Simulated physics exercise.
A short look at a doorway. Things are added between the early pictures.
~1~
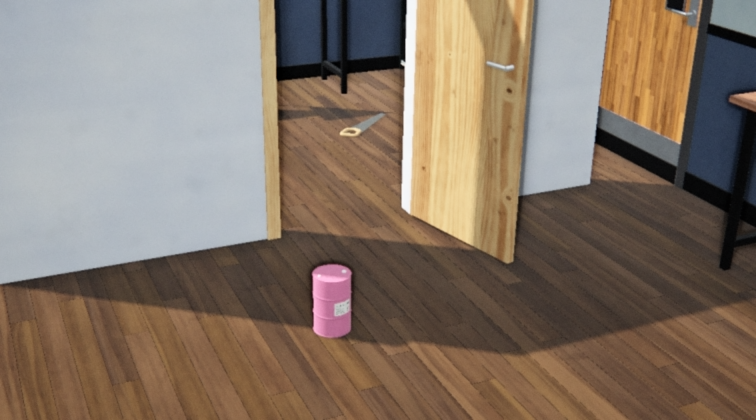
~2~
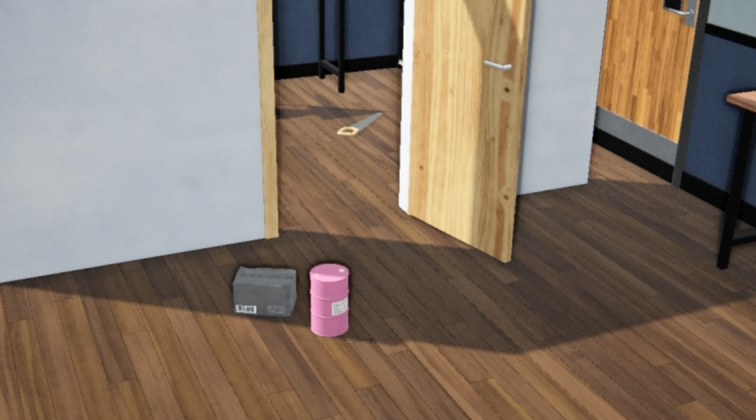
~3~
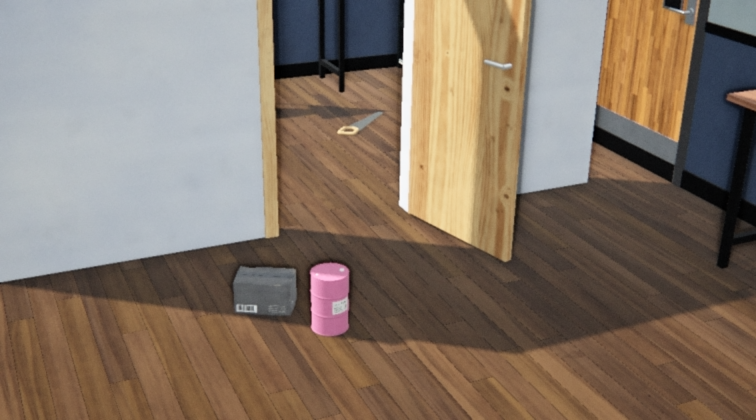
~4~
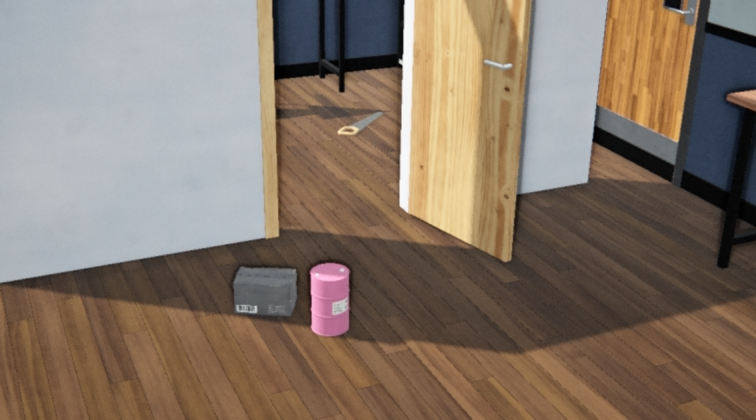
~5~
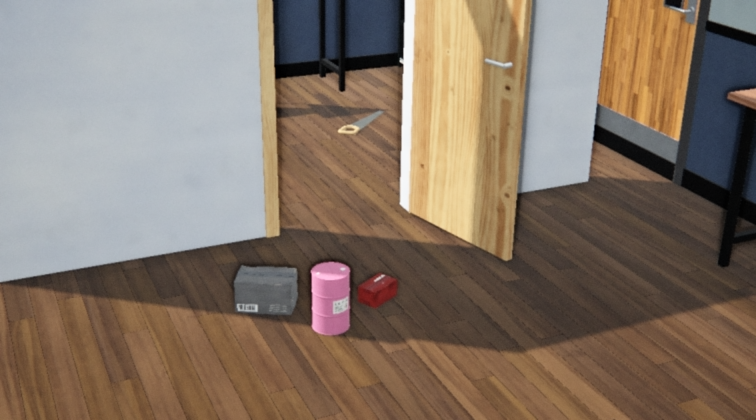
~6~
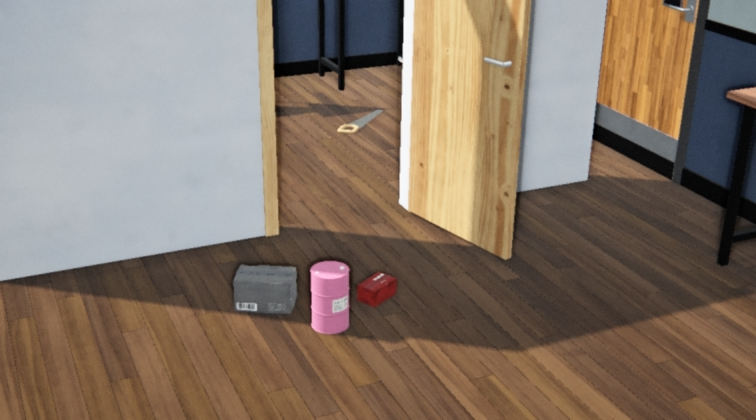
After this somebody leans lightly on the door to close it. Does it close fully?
Here the door shuts.
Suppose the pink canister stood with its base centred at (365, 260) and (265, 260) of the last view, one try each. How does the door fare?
First try: It stops short; second try: It shuts.
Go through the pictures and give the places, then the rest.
The first frame shows door wide open and still.
The second frame shows door wide open and still; grey box (265, 292); pink canister (330, 300).
The third frame shows door wide open and still; grey box (266, 291); pink canister (330, 299).
The fourth frame shows door wide open and still; grey box (266, 291); pink canister (330, 300).
The fifth frame shows door wide open and still; grey box (266, 290); pink canister (331, 299).
The sixth frame shows door wide open and still; red box (377, 289); grey box (266, 289).
Then, 0.90 s past the last view, open by 84°.
Then, 1.70 s past the last view, open by 50°.
Then, 2.40 s past the last view, open by 19°.
Finally, open by 0°; all 3 still in place. Final places as the last picture's camera would see them, red box near (377, 289).
